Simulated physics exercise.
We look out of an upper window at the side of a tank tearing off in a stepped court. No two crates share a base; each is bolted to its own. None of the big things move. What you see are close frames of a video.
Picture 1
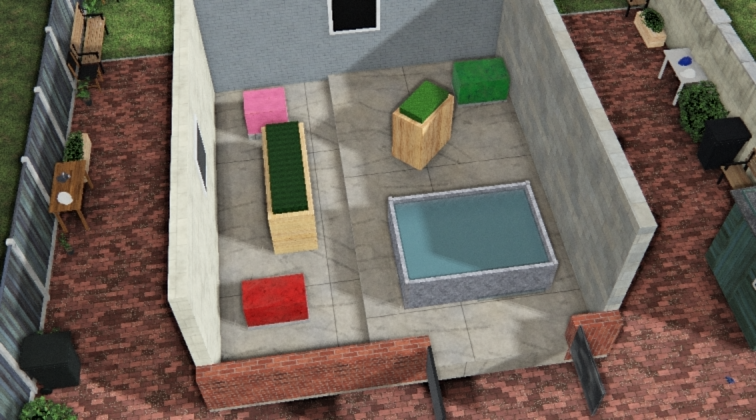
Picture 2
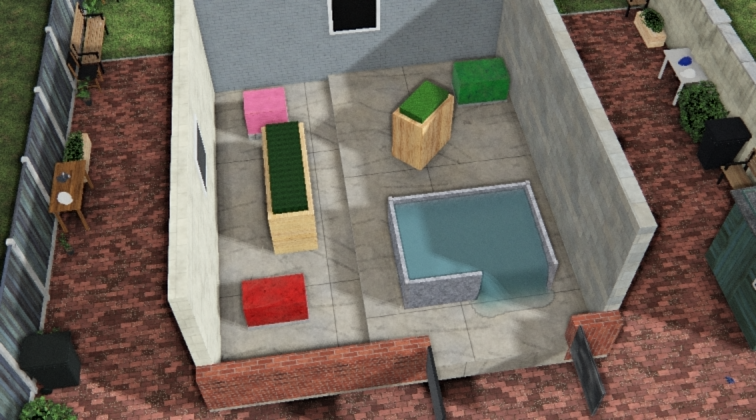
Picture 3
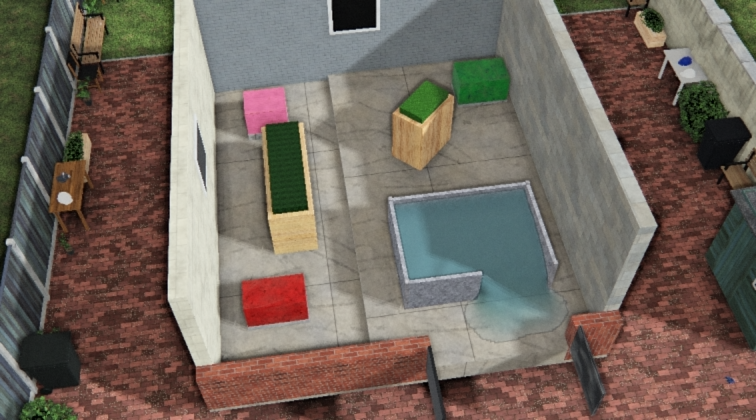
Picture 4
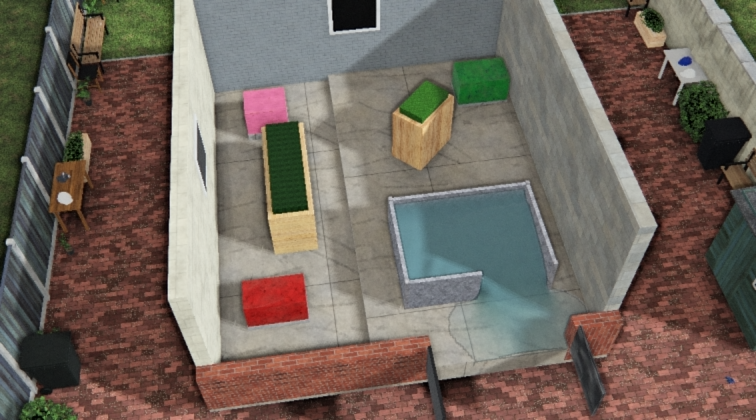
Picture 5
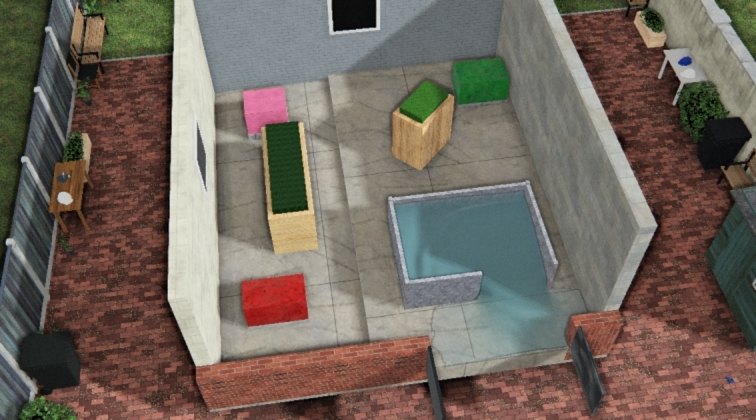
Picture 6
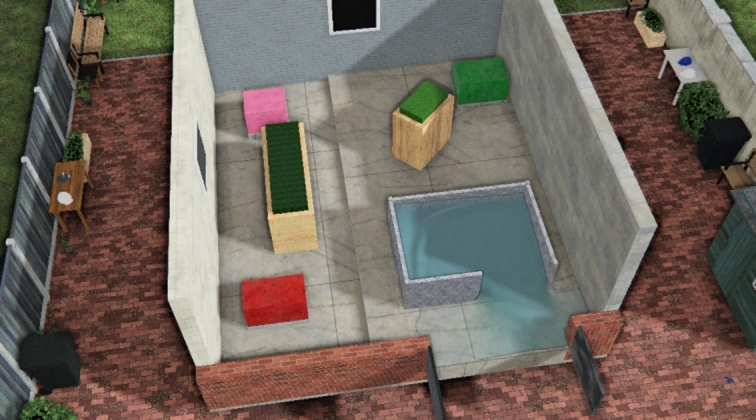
Water poured out of a grey tank in a walled court after part of its front side came away, spreading over the paving toward the opening in the low brick wall while the coloured crates stayed still.
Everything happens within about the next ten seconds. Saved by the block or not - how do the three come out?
Red crate: Kept safe, pink crate: Kept safe, green crate: Reached by water.
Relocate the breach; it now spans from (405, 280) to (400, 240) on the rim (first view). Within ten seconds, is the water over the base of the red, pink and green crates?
Here's how it goes: The red crate is swamped, the pink crate is swamped, and the green crate is left untouched.
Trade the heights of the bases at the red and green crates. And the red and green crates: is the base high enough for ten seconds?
One by one: Red crate is safe, green crate is wetted.
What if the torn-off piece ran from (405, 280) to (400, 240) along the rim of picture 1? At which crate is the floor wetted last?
The crate marked green.
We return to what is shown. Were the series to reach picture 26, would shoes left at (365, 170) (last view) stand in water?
That point would be spared.
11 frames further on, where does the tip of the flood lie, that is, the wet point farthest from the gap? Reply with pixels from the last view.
Close to (535, 184), I think.
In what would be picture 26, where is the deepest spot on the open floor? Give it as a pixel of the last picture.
I would point to (565, 334).
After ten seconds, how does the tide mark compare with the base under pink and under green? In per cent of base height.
Roughly 20 and 190 per cent respectively.
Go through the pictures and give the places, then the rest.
The first frame shows still water in the tank at (470, 233).
In the second frame, the front is at (477, 309), out from the gap at (513, 283).
In the third frame, water pours out at (513, 285) and has run to a hidden place.
In the fourth frame, water pours out at (513, 286) and has run to a hidden place.
In the fifth frame, water pours out at (513, 286) and has run to a hidden place.
In the sixth frame, the front is at a hidden place, out from the gap at (513, 286).
A moment on, water covers 5 % of the floor; the red crate not reached, the pink crate not reached, the green crate not reached.
Next, water covers 10 % of the floor; the red crate not reached, the pink crate not reached, the green crate not reached.
Then, water covers 15 % of the floor; the red crate not reached, the pink crate not reached, the green crate water round its plinth.
Later, water covers 25 % of the floor; the red crate not reached, the pink crate not reached, the green crate water round its plinth.
In the end, water covers 35 % of the floor; the red crate stayed above the water, the pink crate stayed above the water, the green crate was topped.
